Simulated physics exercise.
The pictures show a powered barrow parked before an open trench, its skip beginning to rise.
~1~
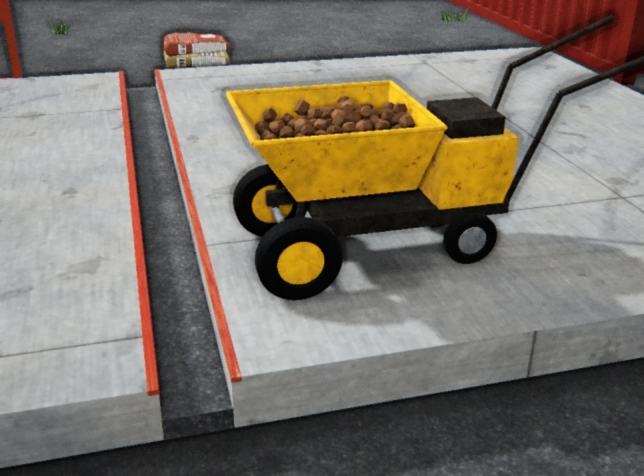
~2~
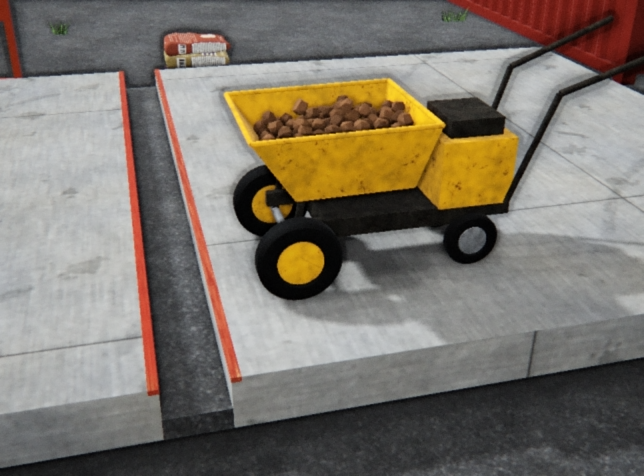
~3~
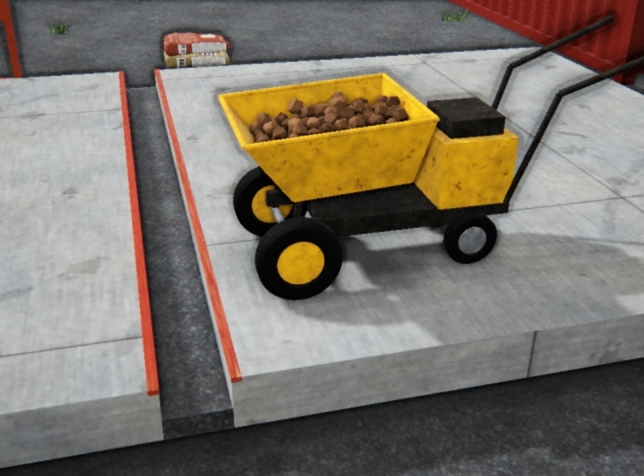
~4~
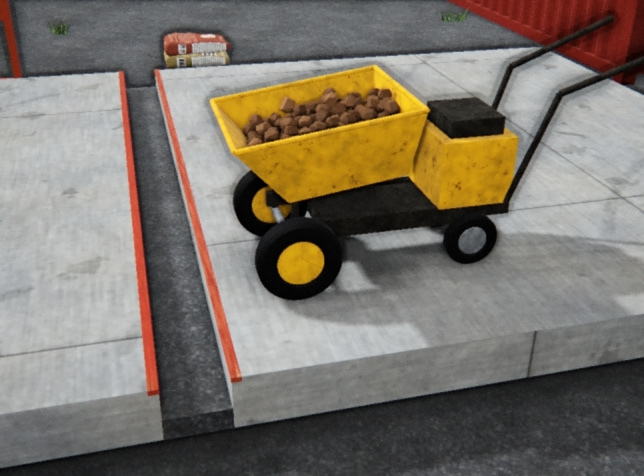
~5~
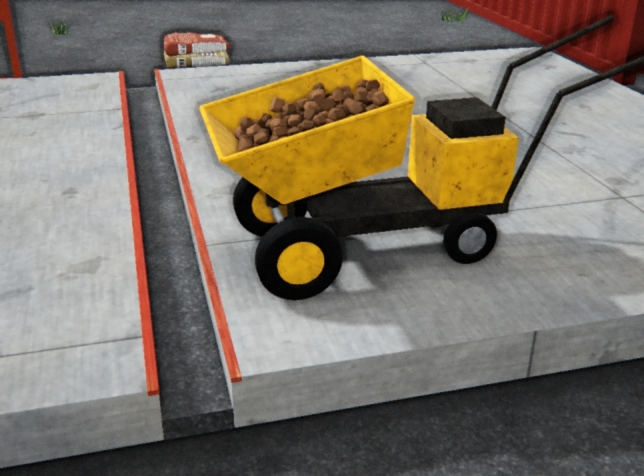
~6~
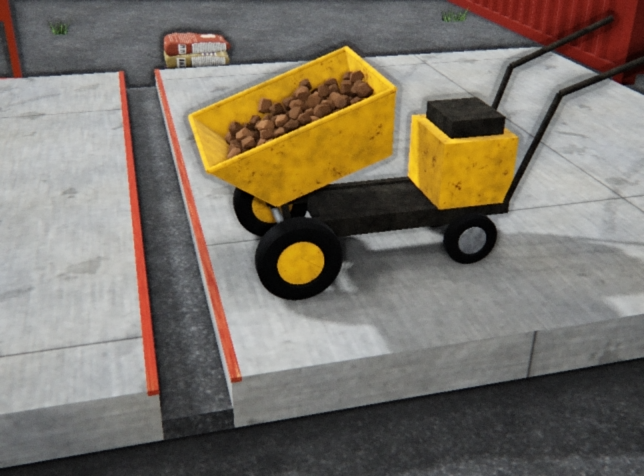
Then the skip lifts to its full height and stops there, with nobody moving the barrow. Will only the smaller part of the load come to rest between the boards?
Yes.
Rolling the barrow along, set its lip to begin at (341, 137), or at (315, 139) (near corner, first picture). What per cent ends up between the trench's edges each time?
70 per cent, then 70 per cent.
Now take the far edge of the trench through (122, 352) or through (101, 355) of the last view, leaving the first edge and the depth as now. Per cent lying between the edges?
50 %, then 80 %.
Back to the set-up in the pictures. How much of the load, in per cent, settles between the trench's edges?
Near 20 %.
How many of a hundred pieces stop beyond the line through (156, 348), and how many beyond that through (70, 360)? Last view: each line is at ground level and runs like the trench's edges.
In order, some 70 % then some 30 %.
Just after the last frame, skip tipped steeply; every one in the skip.
A moment on, skip tipped right over; roughly two thirds in the skip; just a few in or heaped over the trench; roughly a quarter beyond it; just a few falling.
Further on, skip tipped right over; roughly a quarter in the skip; about a tenth in or heaped over the trench; roughly two thirds beyond it.
When it is over, skip tipped right over; about a tenth in the skip; roughly a quarter in or heaped over the trench; roughly two thirds beyond it.
